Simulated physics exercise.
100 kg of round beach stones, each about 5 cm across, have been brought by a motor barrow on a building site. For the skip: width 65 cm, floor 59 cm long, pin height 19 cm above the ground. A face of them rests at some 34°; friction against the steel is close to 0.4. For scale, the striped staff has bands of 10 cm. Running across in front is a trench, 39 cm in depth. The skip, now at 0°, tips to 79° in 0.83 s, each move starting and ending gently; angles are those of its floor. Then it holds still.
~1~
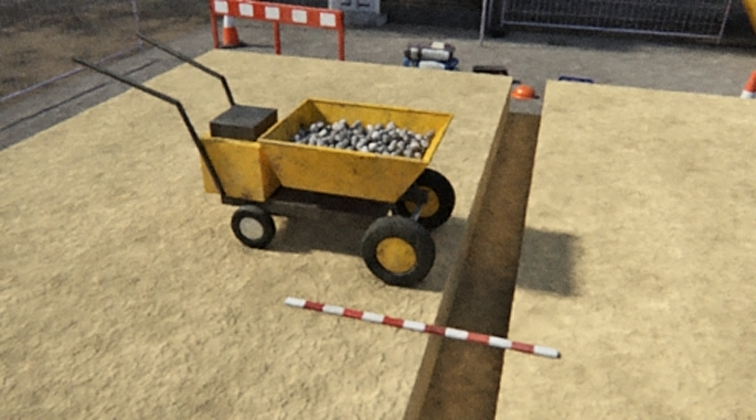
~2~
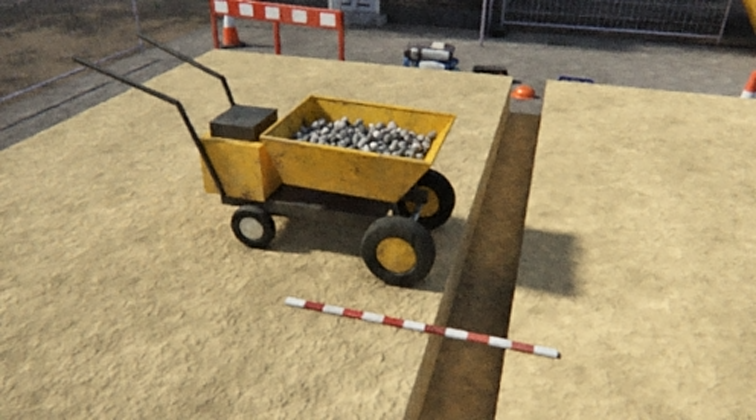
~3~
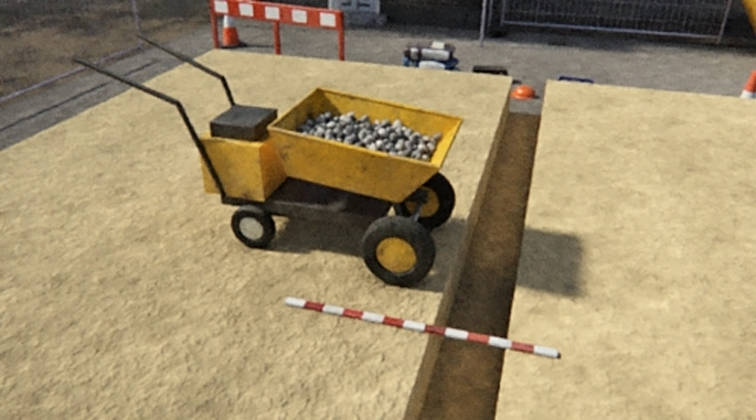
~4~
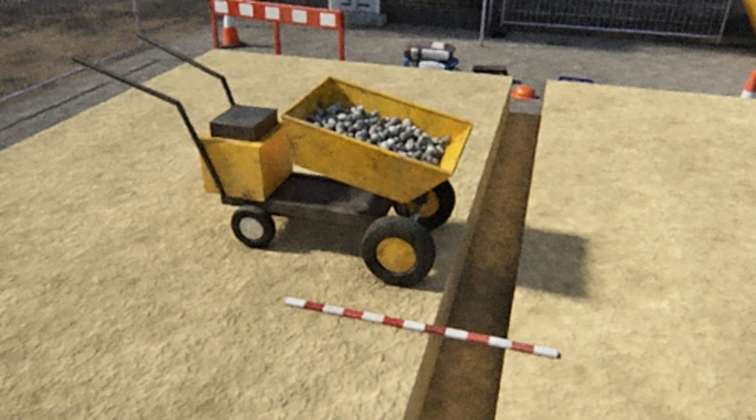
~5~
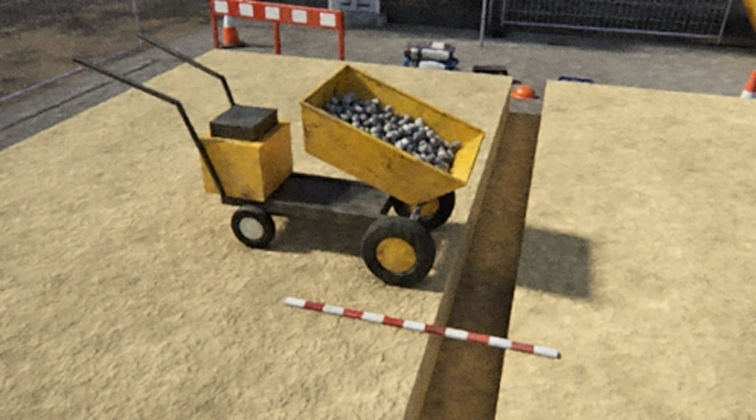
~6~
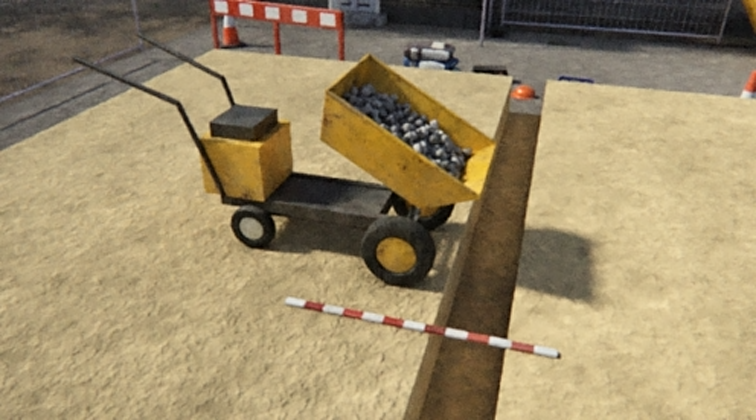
A yellow motor barrow loaded with grey stones stood still beside a narrow trench, and its skip slowly rose at the back, tilting steeply down to the right with the stones still inside.
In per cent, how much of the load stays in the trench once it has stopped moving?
I would say about 14 per cent.
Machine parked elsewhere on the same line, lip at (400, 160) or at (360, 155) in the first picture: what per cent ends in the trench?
45 % and 95 %.
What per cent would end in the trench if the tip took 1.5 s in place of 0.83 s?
Something close to 20 per cent.
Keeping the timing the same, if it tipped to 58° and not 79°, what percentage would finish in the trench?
It would be near 15 per cent.
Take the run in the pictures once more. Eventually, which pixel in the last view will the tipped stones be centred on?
Roughly at pixel (581, 277).
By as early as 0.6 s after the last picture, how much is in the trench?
Some 0 per cent.
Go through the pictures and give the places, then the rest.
In the first frame, the skip is at 0°, its lip at (429, 163); the top of the load is at (357, 134).
The second frame shows lip at (432, 164), floor tilted 2°, highest stones at (352, 132).
The third frame shows lip at (440, 168), floor tilted 6°, highest stones at (333, 123).
In the fourth frame, the skip is at 13°, its lip at (452, 175); the top of the load is at (337, 112).
In the fifth frame, the skip is at 21°, its lip at (466, 185); the top of the load is at (347, 102).
The sixth frame shows lip at (480, 198), floor tilted 30°, highest stones at (362, 93).
Then, 0.3 s after the last picture the floor is at 66°, 100 % in the skip; the foremost stones are at (504, 224).
Then, 0.6 s after the last picture the floor is at 79°, 42 % in the skip, 1 % in the trench, 57 % past the trench; the foremost stones are at (608, 283).
Then, 0.9 s after the last picture the floor is at 79°, 4 % in the skip, 6 % in the trench, 89 % past the trench; the foremost stones are past the picture's edge.
Then, 2.9 s after the last picture the floor is at 79°, 0 % in the skip, 14 % in the trench, 86 % past the trench; the foremost stones are past the picture's edge.
